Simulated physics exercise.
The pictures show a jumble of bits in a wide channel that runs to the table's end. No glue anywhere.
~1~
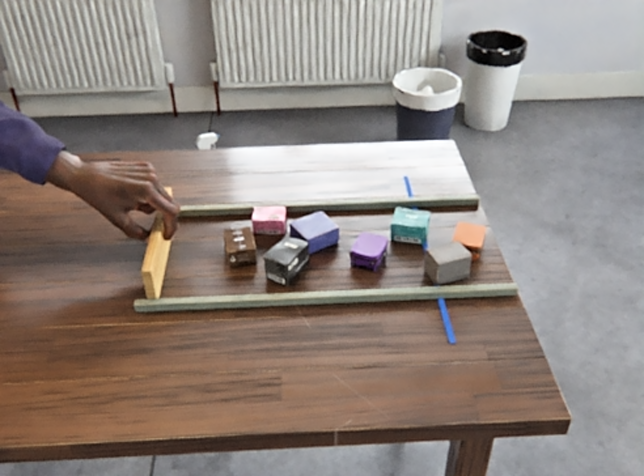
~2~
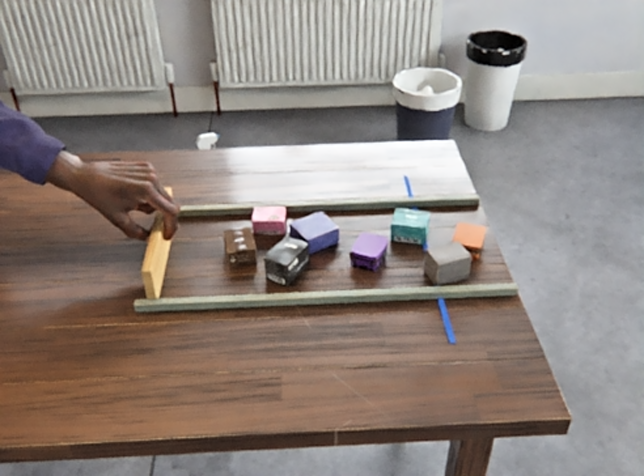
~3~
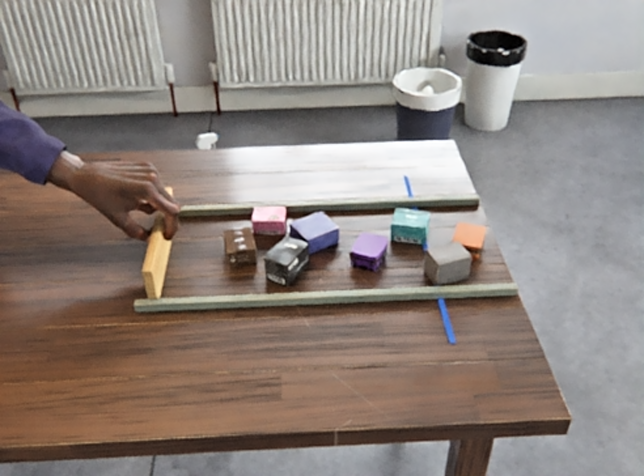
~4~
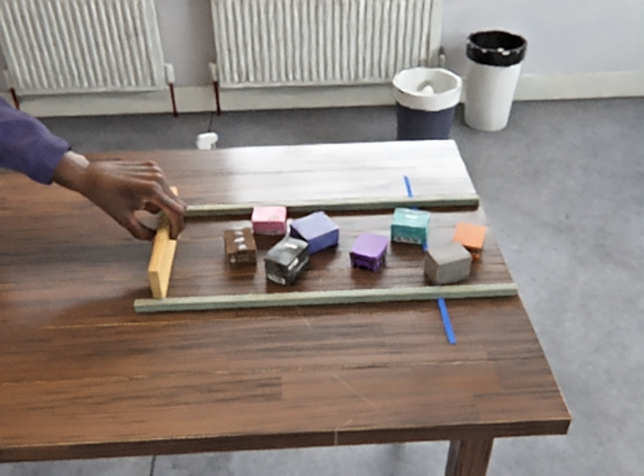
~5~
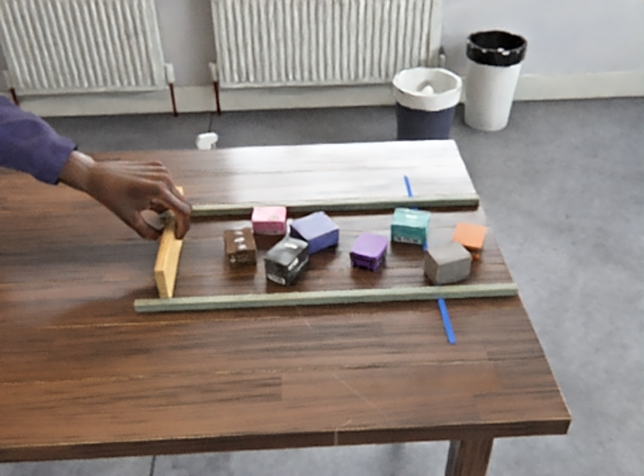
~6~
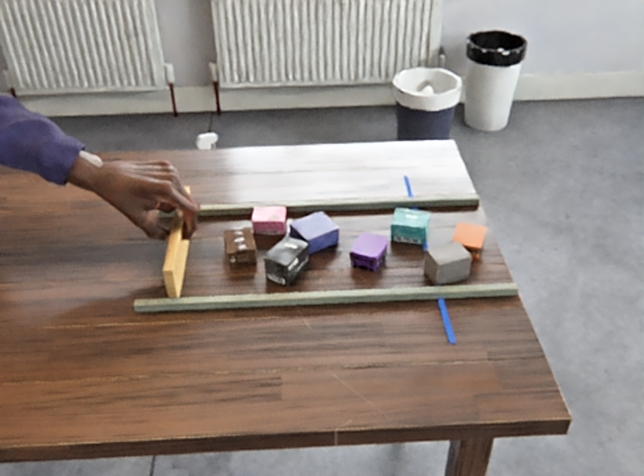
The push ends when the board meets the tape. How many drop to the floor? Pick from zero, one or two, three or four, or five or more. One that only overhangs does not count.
Outcome: The number that fall off is one or two.
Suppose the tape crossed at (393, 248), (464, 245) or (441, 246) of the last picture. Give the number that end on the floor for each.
In that order 0, 5 and 2.
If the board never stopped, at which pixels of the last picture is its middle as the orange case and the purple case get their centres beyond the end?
For the orange case at (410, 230), for the purple case at (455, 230).
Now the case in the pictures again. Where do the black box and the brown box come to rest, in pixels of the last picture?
Near (456, 266) and (440, 241).
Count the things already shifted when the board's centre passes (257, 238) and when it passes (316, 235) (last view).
The counts are 3 and 5.
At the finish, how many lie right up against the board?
In contact: 3.
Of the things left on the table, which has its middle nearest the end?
That is the turquoise box.
A little later, none off yet; orange case at rest near (468, 242); grey block at rest near (447, 263); turquoise box at rest near (410, 226).
When it is over, the number that fall off is one or two; down, orange case.
